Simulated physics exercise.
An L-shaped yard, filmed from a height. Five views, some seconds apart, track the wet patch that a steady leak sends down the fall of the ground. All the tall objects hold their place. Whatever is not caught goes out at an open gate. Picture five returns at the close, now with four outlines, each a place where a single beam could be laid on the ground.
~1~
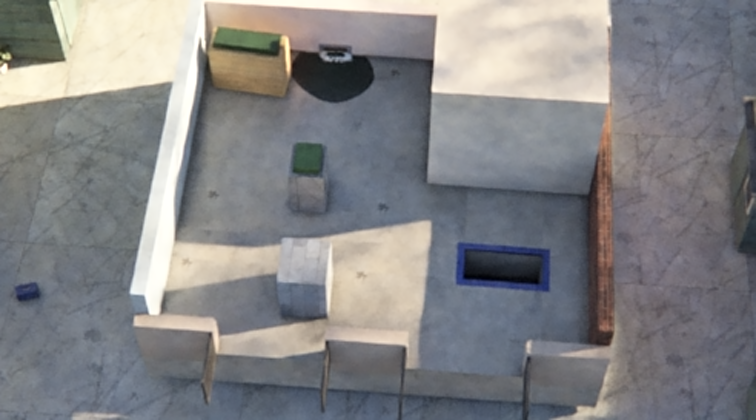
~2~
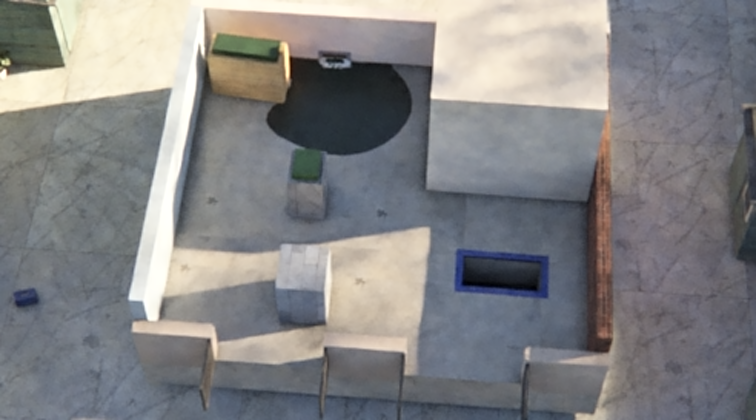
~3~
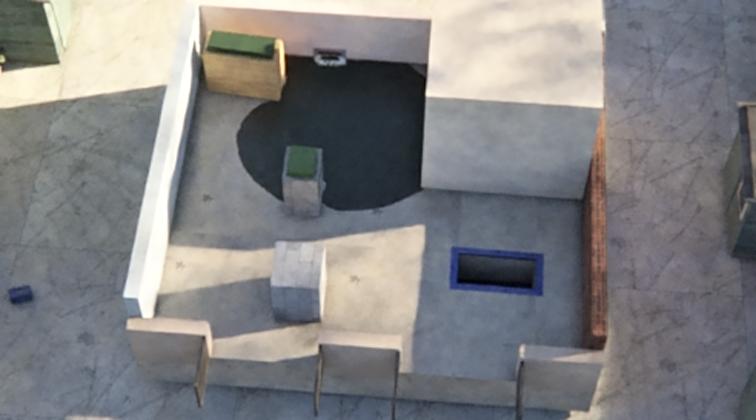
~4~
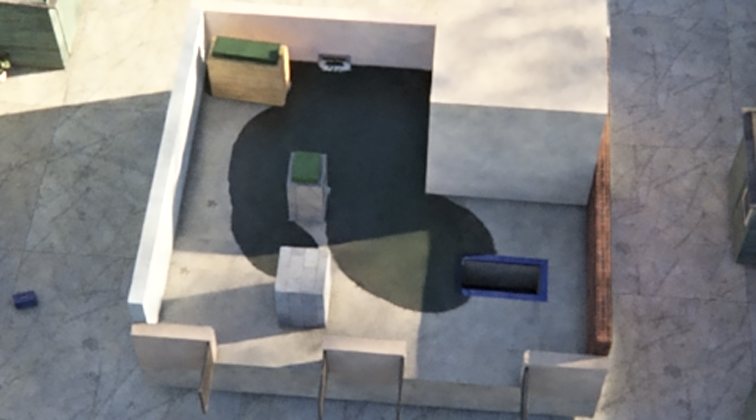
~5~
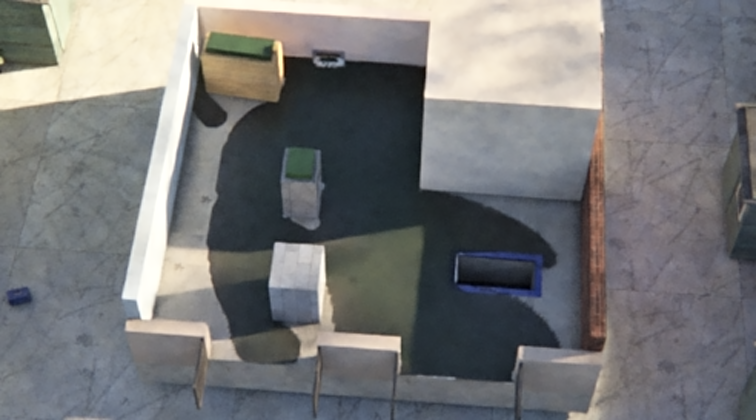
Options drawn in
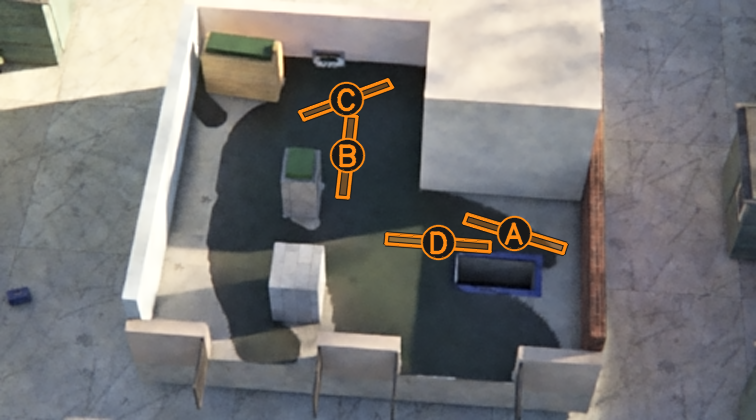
To begin with, a small dark pool lies below an outlet in the back wall of an L-shaped walled yard, seen from above. The water spreads forward around the green-topped block, then past the pale block and into the blue-rimmed drain, finally covering most of the floor while the blocks stay put.
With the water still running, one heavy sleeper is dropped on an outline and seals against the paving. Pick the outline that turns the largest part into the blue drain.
Position A does it best.
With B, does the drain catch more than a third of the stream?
No, it does not.
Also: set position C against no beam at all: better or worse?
Worse.
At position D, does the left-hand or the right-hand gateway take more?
More leaves on the right.
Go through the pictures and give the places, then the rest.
Outfall at (336, 49); blue drain at (503, 267); open gate at (465, 360); open gate at (273, 345); water covers 4 % of the ground and shows as far out as (342, 96); blue drain still dry.
Water covers 13 % of the ground and shows as far out as (355, 148); blue drain still dry.
Water covers 28 % of the ground and shows as far out as (347, 207); blue drain still dry.
Water covers 46 % of the ground and shows as far out as (427, 308); blue drain taking water.
Water covers 68 % of the ground and shows as far out as (527, 335); blue drain taking water.
On the marked copy, A from (465, 218) to (564, 248); B from (342, 197) to (351, 116); C from (301, 115) to (390, 83); D from (386, 238) to (490, 246).
Choosing A, about 35 % of the stream runs into the blue drain, about 65 % out by the gates.
Choosing B, about 20 % of the stream runs into the blue drain, about 80 % out by the gates.
Choosing C, about 24 % of the stream runs into the blue drain, about 76 % out by the gates.
Choosing D, about 24 % of the stream runs into the blue drain, about 76 % out by the gates.
